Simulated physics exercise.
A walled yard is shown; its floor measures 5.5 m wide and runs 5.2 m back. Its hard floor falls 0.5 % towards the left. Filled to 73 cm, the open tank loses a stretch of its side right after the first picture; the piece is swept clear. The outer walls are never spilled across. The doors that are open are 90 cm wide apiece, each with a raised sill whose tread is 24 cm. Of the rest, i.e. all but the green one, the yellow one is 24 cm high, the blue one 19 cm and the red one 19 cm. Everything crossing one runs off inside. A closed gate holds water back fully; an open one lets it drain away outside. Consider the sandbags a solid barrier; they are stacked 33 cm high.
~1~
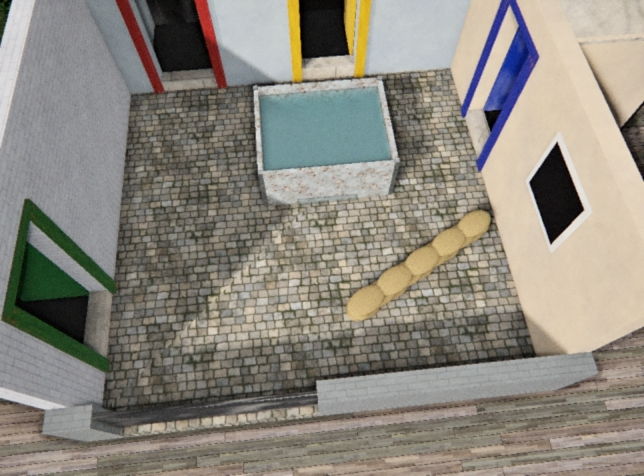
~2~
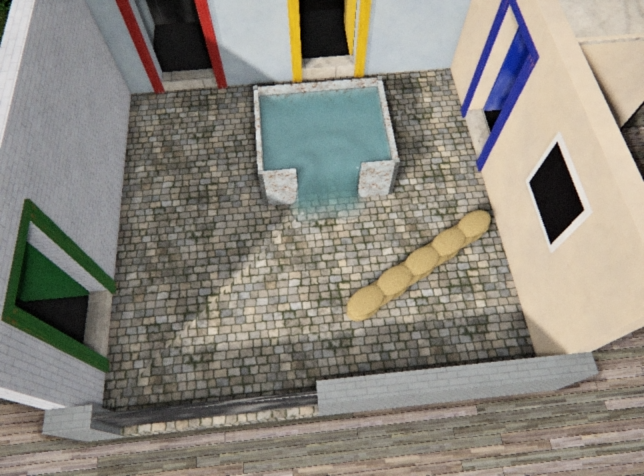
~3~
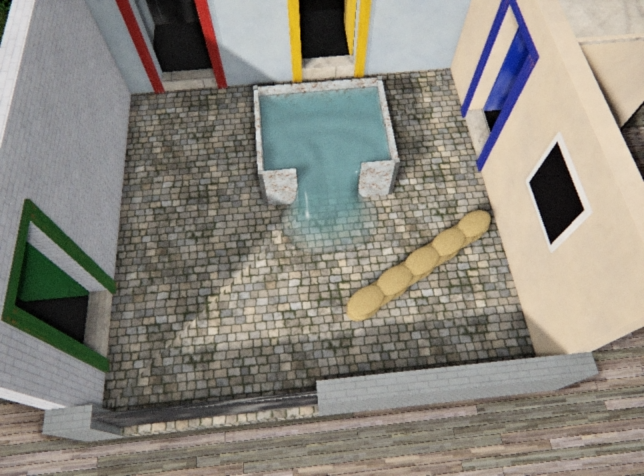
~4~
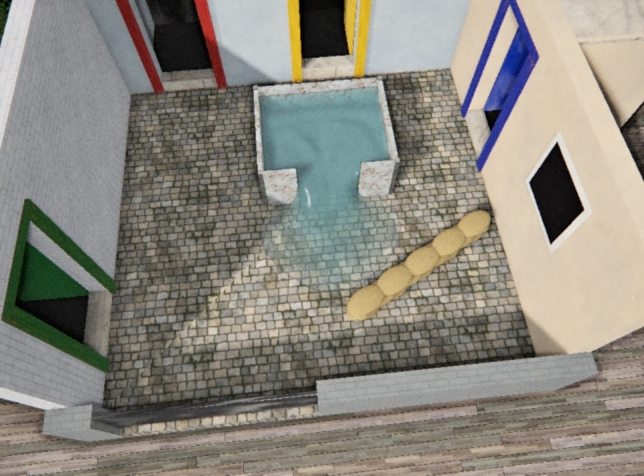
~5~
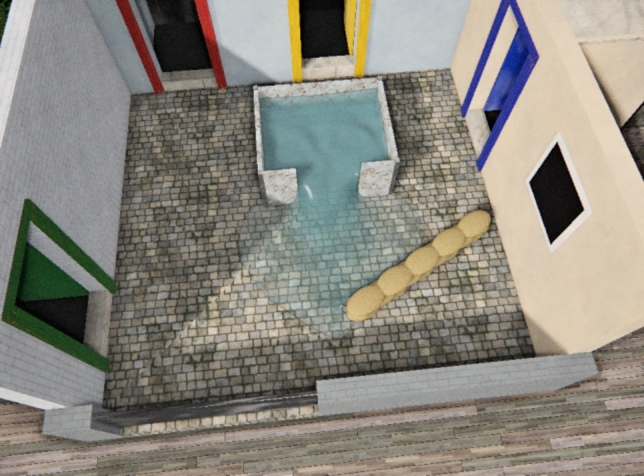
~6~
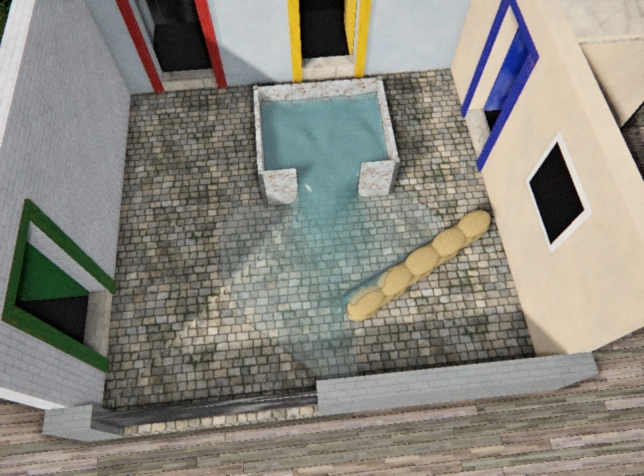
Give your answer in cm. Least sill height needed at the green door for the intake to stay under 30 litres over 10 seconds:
14 cm or so.
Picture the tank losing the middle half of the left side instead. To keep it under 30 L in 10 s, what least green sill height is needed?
Then something near 7.0 cm.
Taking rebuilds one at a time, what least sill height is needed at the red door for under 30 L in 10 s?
Roughly 9.5 cm at the red door.
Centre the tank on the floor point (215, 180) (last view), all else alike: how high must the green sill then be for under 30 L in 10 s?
It should be around 16 cm high.
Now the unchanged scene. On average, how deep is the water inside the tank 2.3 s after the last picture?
Around 26 cm deep on average.
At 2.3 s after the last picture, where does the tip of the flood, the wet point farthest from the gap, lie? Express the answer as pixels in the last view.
(103, 415).
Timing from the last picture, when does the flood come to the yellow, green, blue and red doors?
Arrives: Yellow 3.4 s / green 1.4 s / blue 1.4 s / red 3.4 s.
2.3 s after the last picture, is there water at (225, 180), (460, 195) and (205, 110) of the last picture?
Listed order - unwetted, soaked through, unwetted.
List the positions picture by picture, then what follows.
Still water, 73 cm deep, in the open tank at (323, 127); the green door at (76, 301) is dry, in the first frame.
Water pours out at (328, 186) and has run 0.3 m, to (305, 219); about 11 cm deep outside, 73 cm at the back, in the second frame.
Water pours out at (328, 188) and has run 0.8 m, to (312, 248); about 12 cm deep outside, 72 cm at the back, in the third frame.
Water pours out at (328, 189) and has run 1.4 m, to (329, 286); about 8 cm deep outside, 64 cm at the back, in the fourth frame.
The gap is at (328, 188), the front 2.0 m out at (330, 329); the back of the open tank holds 62 cm, in the fifth frame.
Water pours out at (328, 188) and has run 2.7 m, to a hidden place; about 5 cm deep outside, 59 cm at the back; the green door at (76, 301), 3.5 m from the gap, is still 1.7 m from the nearest water, in the sixth frame.
Then, 0.7 s after the last picture water covers 30 % of the floor, deepest (38 cm) near (363, 279); it has not reached the green door.
Then, 2.3 s after the last picture water covers 60 % of the floor, deepest (32 cm) near (104, 400); 19 cm at the green door, 1 litre in over its 18 cm sill.
Then, 9.3 s after the last picture water covers 95 % of the floor, deepest (12 cm) near (131, 100); 7 cm at the green door, 10 litres in over its 18 cm sill.
At the green door as built, the water peaked near 20 cm, 2.7 s after the last picture.
With a sill of 13 cm, 41 litres would have come in within the 10 s; with 17.5 cm, 11 litres. So under 30 litres takes about 14 cm.
